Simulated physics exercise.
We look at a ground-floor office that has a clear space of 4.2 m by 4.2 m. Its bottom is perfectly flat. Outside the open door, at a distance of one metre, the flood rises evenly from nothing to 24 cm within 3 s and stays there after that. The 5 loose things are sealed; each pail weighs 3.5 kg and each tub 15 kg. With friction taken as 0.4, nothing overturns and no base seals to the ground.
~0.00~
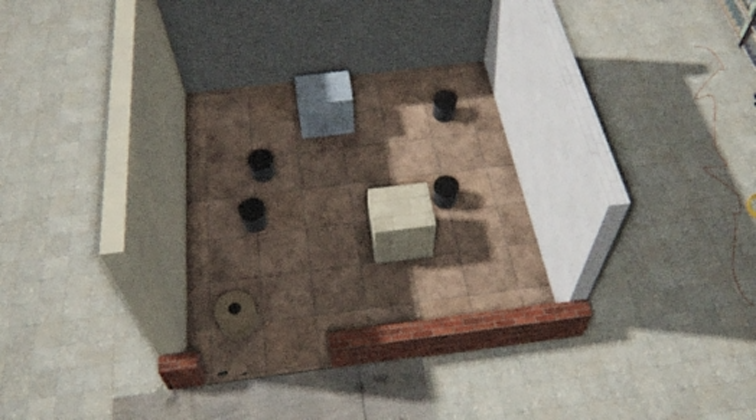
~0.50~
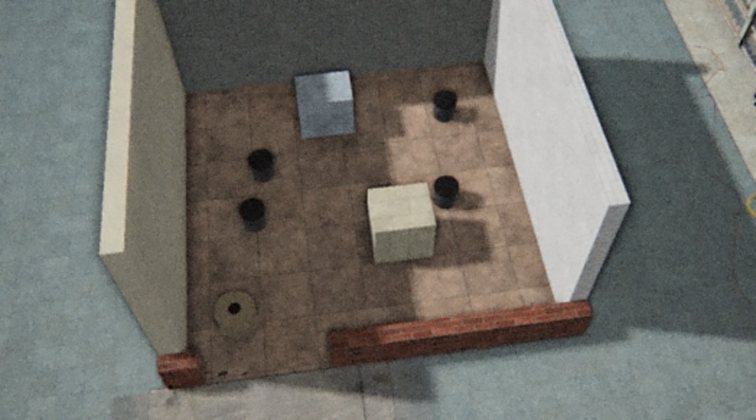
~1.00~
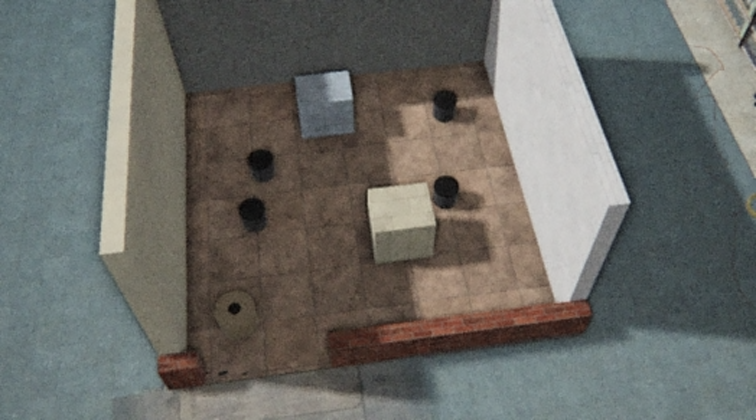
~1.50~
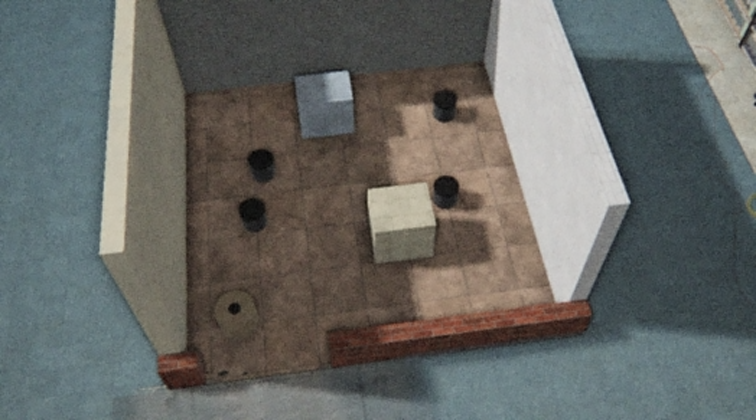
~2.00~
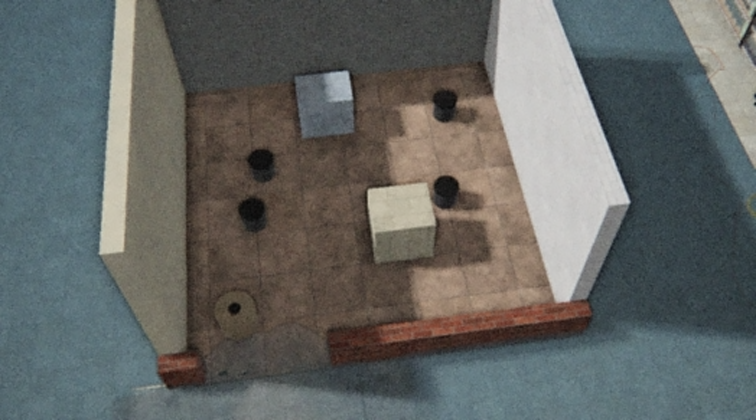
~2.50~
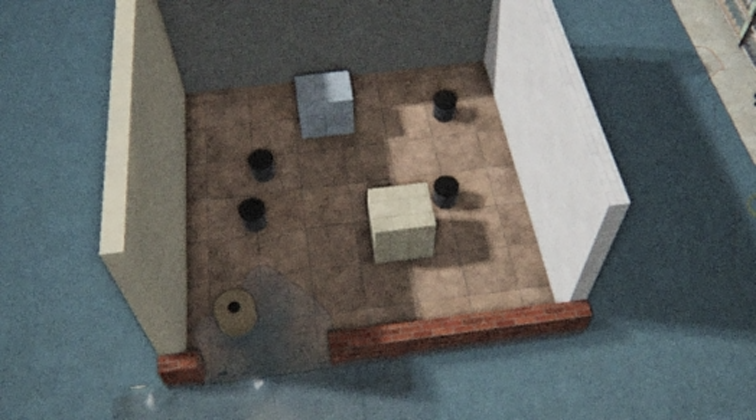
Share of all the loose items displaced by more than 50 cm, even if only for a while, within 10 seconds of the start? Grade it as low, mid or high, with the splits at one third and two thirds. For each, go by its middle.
Grade: High, two thirds or more.
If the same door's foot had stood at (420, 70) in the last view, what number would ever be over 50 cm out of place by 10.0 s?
The answer then is 4.
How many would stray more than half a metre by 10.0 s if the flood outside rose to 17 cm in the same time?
In that case the number is 4.
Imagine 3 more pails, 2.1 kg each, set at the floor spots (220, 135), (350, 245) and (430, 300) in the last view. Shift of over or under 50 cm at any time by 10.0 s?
Order as asked - exceeds the limit, exceeds the limit, falls below the limit.
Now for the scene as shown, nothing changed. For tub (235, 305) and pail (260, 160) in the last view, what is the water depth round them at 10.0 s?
About 12 and 16 cm.
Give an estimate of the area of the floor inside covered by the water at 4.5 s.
9.0 m2.
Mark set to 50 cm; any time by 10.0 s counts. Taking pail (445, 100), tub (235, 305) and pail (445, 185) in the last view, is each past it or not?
One by one: Above; above; below.
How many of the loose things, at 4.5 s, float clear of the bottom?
Just then, the number is 0.
After 3.5 s 1 of 5 are over 50 cm from their spots; 0 afloat.
After 4.5 s 2 of 5 are over 50 cm from their spots; 0 afloat.
After 7.0 s 3 of 5 are over 50 cm from their spots; 4 afloat.
After 10.0 s 4 of 5 are over 50 cm from their spots, and 4 have been at some point; 4 afloat.
